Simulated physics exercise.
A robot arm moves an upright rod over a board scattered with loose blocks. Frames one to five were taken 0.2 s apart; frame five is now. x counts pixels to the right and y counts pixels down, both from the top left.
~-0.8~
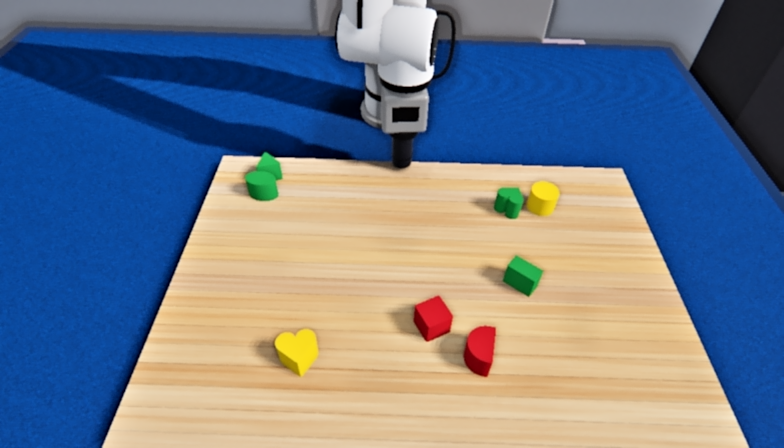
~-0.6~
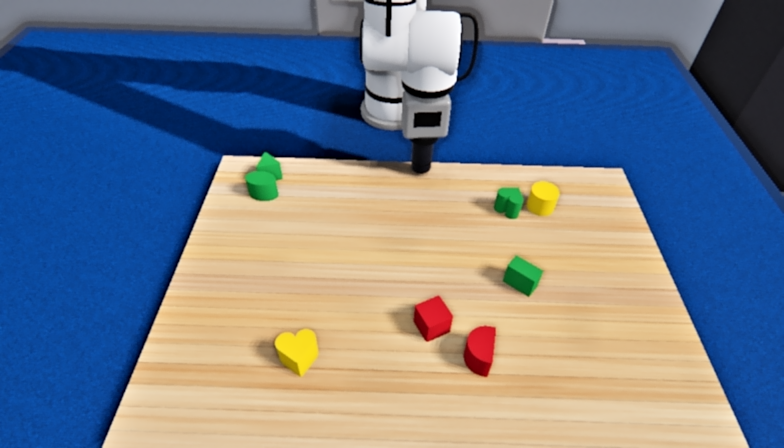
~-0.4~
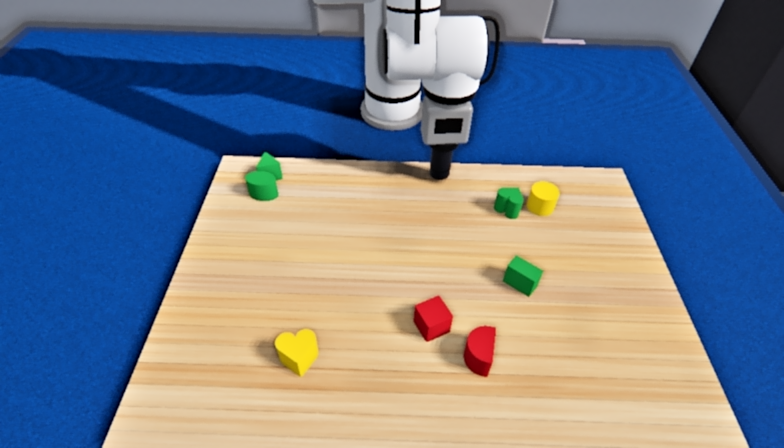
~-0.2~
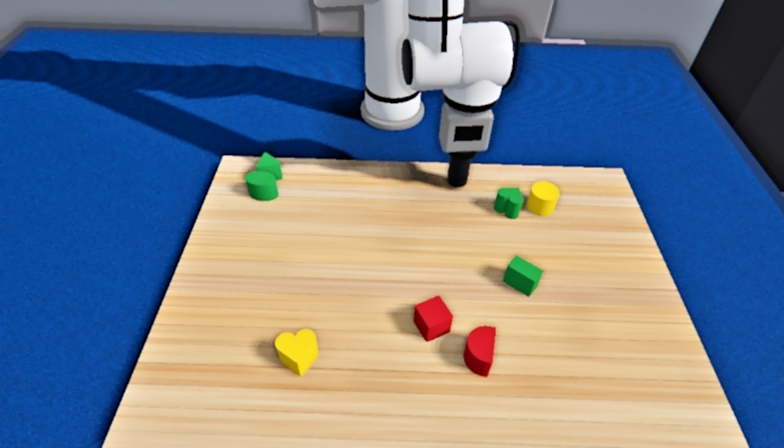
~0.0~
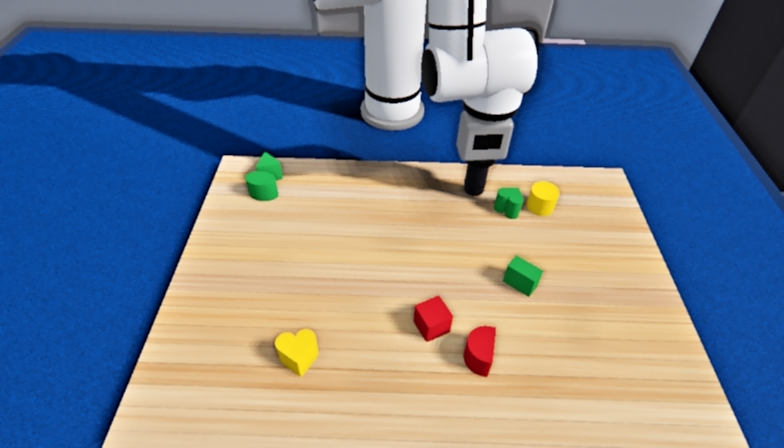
A white robot arm holding a short black rod stands at the far edge of a pale wooden board on a blue surface, seen from above and in front by a still camera. Green blocks sit at the back left, a green heart and yellow cylinder at the back right, with green, red and yellow blocks nearer. The arm slides the rod steadily rightward and slightly nearer, up close beside the green heart, while every block stays still.
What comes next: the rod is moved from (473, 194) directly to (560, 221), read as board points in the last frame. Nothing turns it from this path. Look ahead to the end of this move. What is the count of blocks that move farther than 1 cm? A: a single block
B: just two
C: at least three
The answer is B.
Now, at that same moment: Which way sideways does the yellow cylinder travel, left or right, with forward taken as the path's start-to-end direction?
Out to the left.
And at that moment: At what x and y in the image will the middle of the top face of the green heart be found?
The spot you're after is about (541, 212) in the image.
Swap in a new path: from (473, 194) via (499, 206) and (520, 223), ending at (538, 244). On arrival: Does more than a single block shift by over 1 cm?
No.
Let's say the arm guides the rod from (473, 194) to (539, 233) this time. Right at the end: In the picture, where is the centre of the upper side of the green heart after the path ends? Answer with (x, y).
It is going to be at (565, 212).
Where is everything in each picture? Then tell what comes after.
In the first frame, rod's lower end (402, 163); green heart (512, 194); yellow cylinder (546, 190).
In the second frame, rod (421, 168); blocks still.
In the third frame, rod (439, 174); blocks still.
In the fourth frame, rod (457, 181); blocks still.
In the fifth frame, rod (474, 190); green heart (512, 194); yellow cylinder (546, 190).
On the path given first. One third of the way, rod (502, 198); green heart (524, 199).
Two thirds of the way, rod (532, 207); green heart (539, 210); yellow cylinder (558, 191).
At the end, rod (561, 217); green heart (541, 212), turned 25° clockwise; yellow cylinder (577, 191).
